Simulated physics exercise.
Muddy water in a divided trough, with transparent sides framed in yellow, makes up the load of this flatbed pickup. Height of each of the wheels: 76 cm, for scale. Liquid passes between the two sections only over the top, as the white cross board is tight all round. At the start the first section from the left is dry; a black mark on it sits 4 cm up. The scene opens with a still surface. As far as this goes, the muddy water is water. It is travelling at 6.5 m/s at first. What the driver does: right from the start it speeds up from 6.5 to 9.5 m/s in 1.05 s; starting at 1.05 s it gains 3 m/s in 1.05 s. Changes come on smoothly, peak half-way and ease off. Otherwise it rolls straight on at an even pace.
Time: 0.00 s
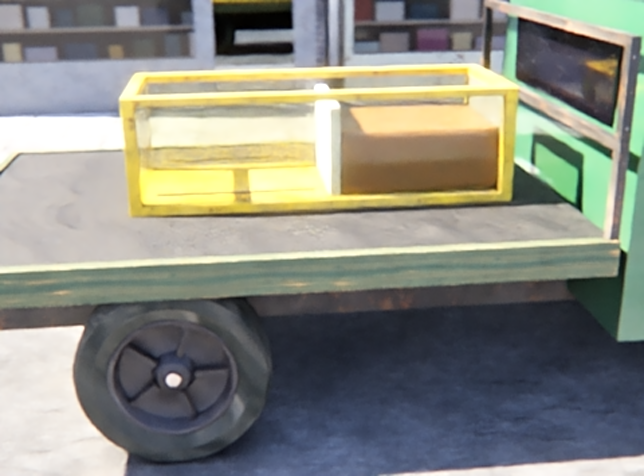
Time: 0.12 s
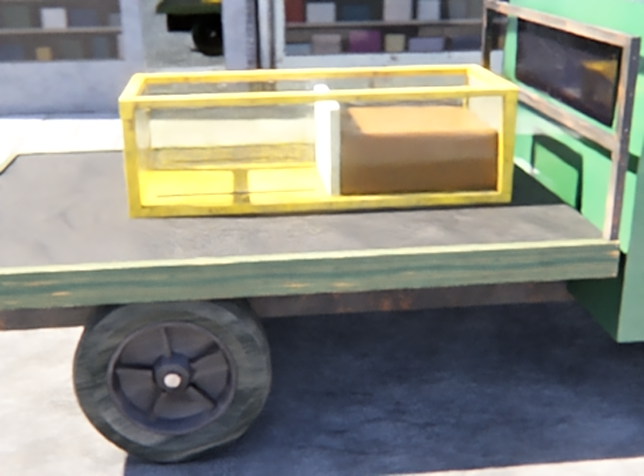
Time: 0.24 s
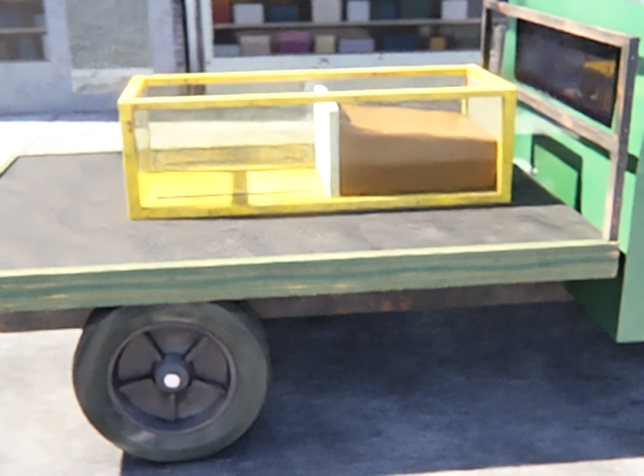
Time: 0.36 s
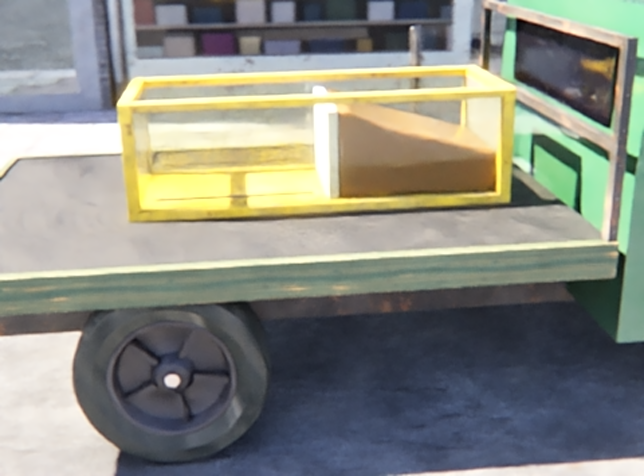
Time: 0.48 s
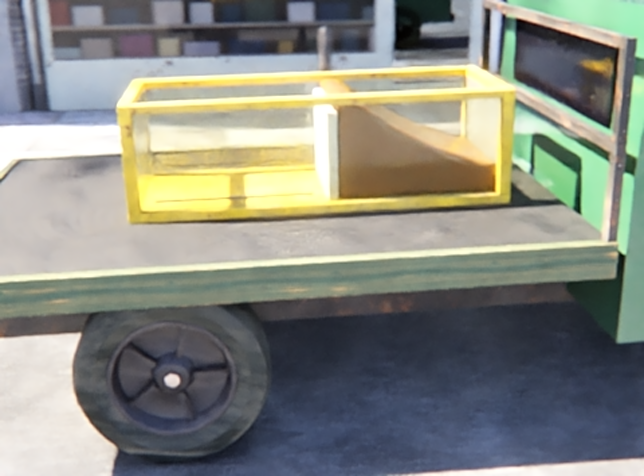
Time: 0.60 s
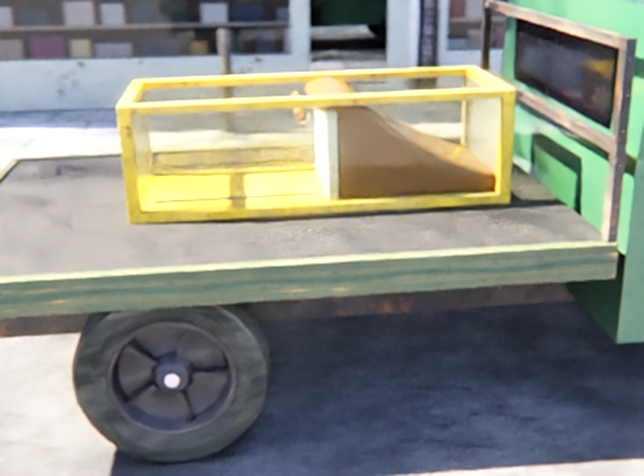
Brown, muddy water in the right section of a yellow-framed tank sloped up toward the divider as the green flatbed truck rolled right past shopfronts, then began slopping over into the empty left section.
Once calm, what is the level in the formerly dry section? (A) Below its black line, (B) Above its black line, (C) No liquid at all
Option B: Above its black line.
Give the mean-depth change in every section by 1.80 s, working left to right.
Reading from the left, the first one is up by 3 and the second is down by 4.
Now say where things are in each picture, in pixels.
Sections from the left stand at dry, (423, 126); board top at (335, 108); the front is on the right, levels are read along the near wall; a wheel hub at (173, 384), in the first picture.
Sections from the left stand at dry, (423, 127), in the second picture.
Sections from the left stand at dry, (422, 128), in the third picture.
Sections from the left stand at dry, (421, 131), in the fourth picture.
Sections from the left stand at dry, (421, 136), in the fifth picture.
Sections from the left stand at barely wet, (421, 142); a wheel hub at (171, 385), in the sixth picture.
By 1.10 s left to right it is 2, 25 cm deep.
By 1.80 s left to right it is 3, 24 cm deep.
By 2.60 s left to right it is 6, 21 cm deep.
By 5.09 s left to right it is 6, 20 cm deep; 1 per cent has gone over the front.
